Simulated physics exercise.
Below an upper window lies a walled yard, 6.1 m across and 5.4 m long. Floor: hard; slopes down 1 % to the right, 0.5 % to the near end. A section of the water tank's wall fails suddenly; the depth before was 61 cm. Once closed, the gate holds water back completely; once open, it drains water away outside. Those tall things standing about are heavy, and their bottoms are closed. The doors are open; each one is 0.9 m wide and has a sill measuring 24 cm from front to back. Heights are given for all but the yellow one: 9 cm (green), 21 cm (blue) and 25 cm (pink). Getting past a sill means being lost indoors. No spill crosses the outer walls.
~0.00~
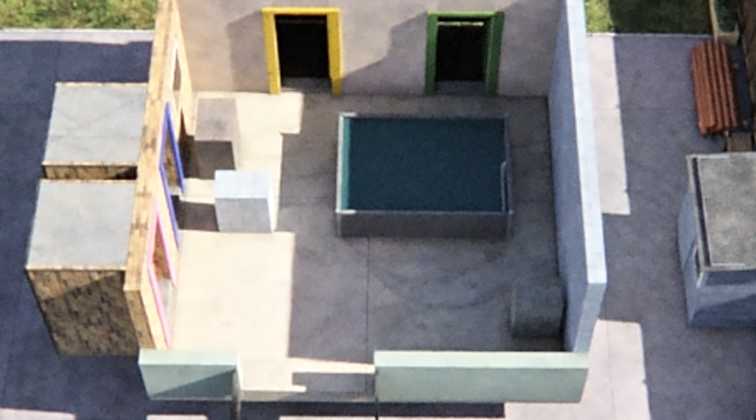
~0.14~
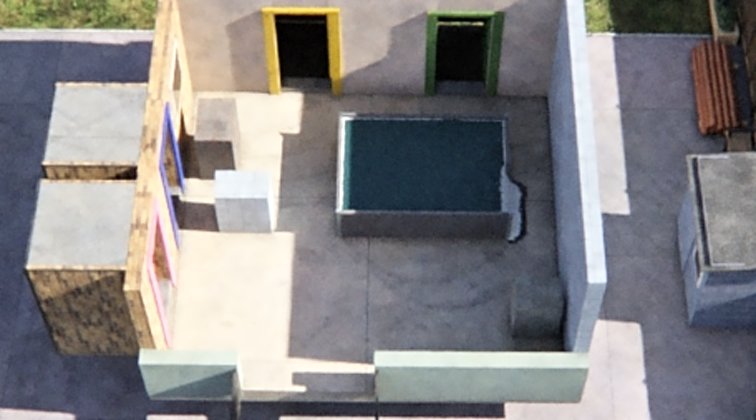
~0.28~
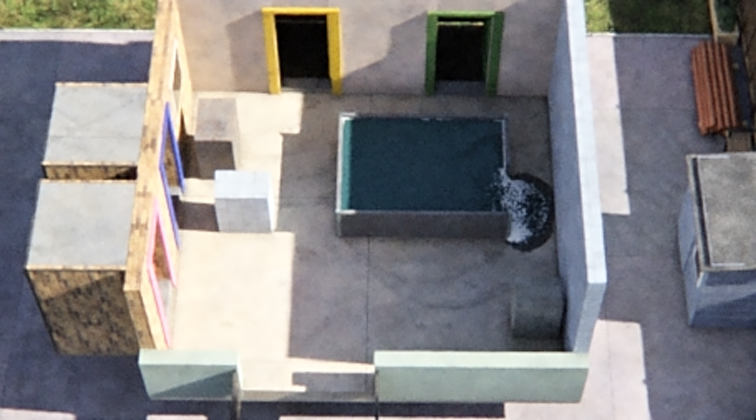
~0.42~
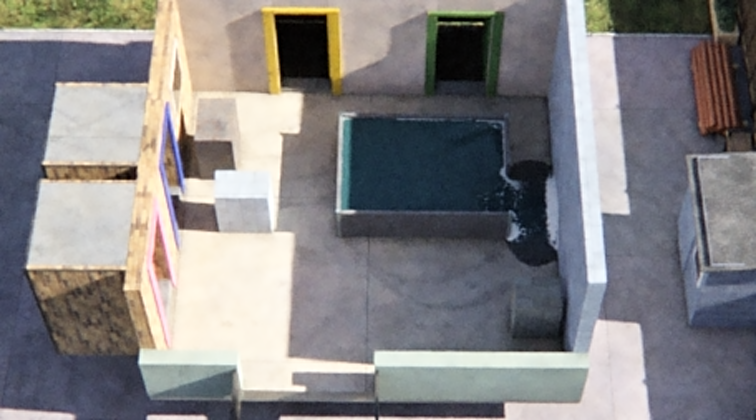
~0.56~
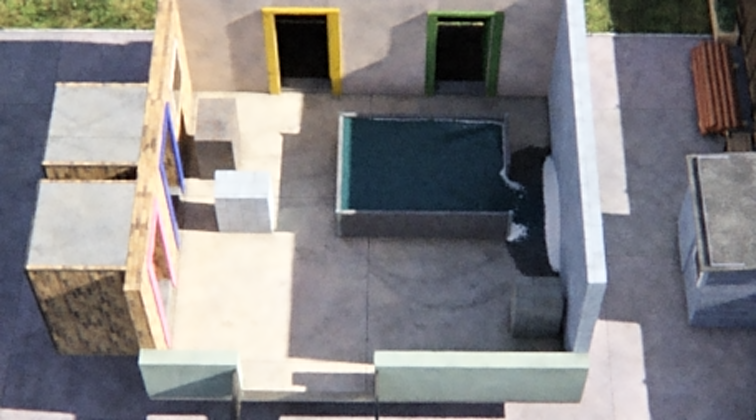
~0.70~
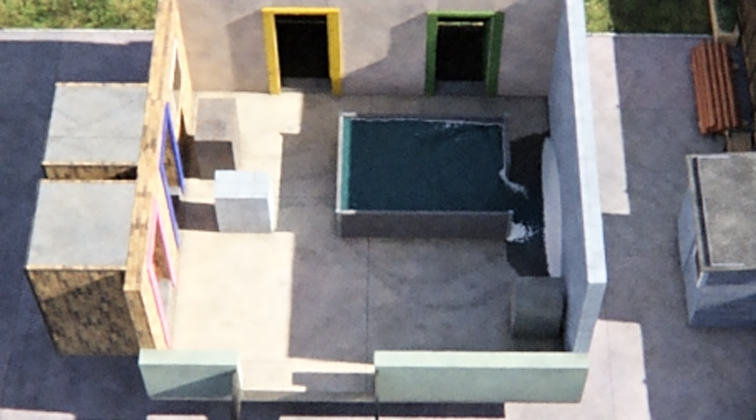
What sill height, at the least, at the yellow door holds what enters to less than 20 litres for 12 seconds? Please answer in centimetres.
A height of roughly 7 cm.
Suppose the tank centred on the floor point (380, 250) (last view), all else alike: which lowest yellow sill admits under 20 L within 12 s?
About 7.0 centimetres.
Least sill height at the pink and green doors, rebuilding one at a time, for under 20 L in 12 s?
Roughly 9.5 cm for the pink door and roughly 10.0 cm for the green door.
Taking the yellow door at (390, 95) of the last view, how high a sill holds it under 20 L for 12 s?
Roughly 5.0 cm, give or take.
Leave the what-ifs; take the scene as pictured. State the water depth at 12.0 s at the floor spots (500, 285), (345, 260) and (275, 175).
I'd read roughly 6, 6 and 7 cm there.
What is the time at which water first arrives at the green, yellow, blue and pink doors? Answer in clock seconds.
Green 1.6 s, yellow 3.0 s, blue 4.5 s, pink 4.5 s.
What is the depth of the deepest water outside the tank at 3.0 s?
It gets to close to 39 centimetres there.
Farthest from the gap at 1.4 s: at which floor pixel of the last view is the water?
At about (557, 380).
After 1.4 s water covers 15 % of the floor, deepest (52 cm) near (547, 219); it has not reached the yellow door.
After 3.0 s water covers 55 % of the floor, deepest (39 cm) near (552, 307); it has not reached the yellow door.
After 12.0 s water covers 95 % of the floor, deepest (12 cm) near (438, 378); 9 cm at the yellow door, 2 litres in over its 11 cm sill.
At the yellow door as built, the water arrived by 3.1 s and peaked near 13 cm at 10.6 s.
With a sill of 6.5 cm, 27 litres would have come in within the 12 s; with 9 cm, 8 litres. So under 20 litres takes about 7 cm.
